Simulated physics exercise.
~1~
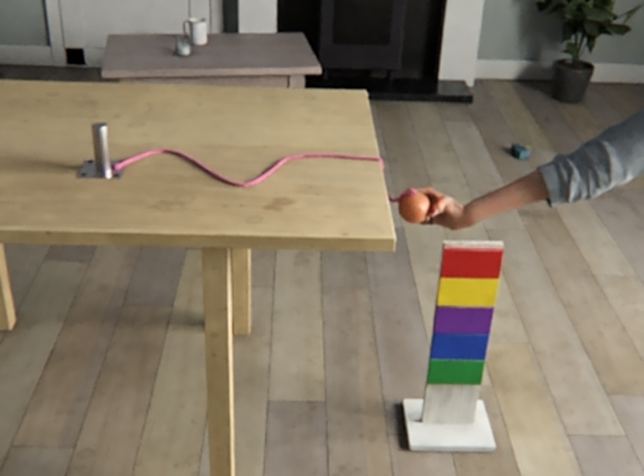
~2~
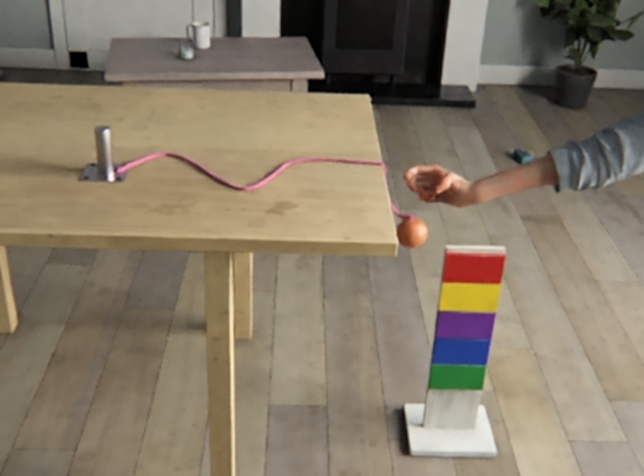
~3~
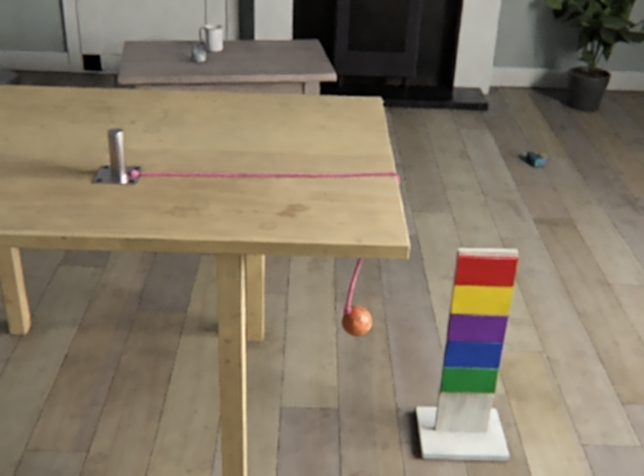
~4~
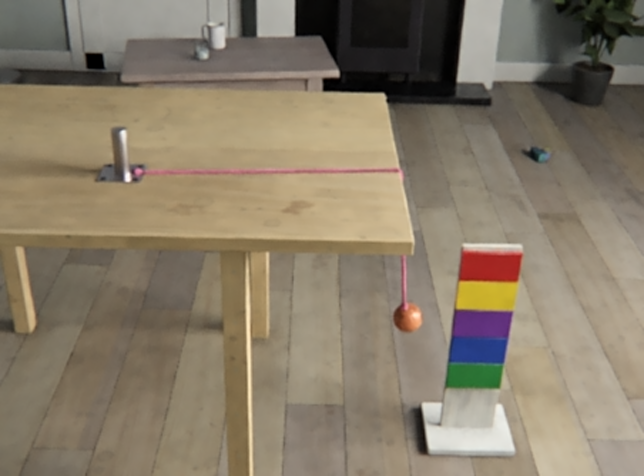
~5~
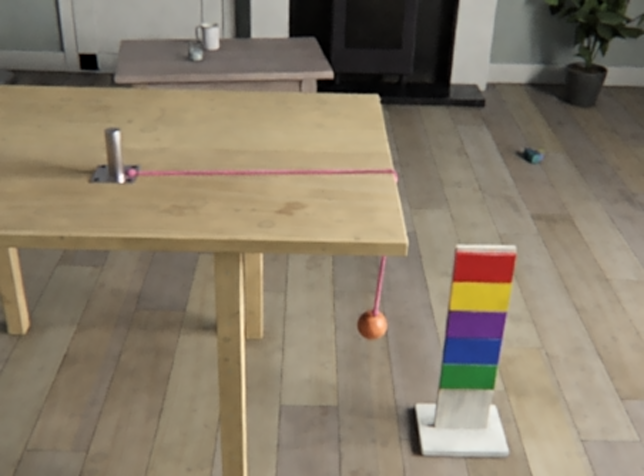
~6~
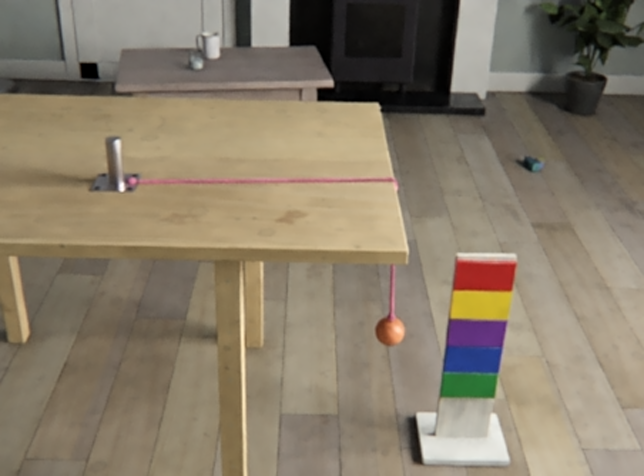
An orange on a pink cord is held by a hand just past the right edge of a pale wooden table, seen from slightly above in a room with a plank floor. The cord lies in loose waves from a metal post on the tabletop. To the right stands a board banded red, yellow, purple, blue and green from top to bottom. The hand lets go and draws back, and the orange drops, pulling the cord straight. It swings left, then right, then sways less beneath the edge. It ends hanging level with the purple band.
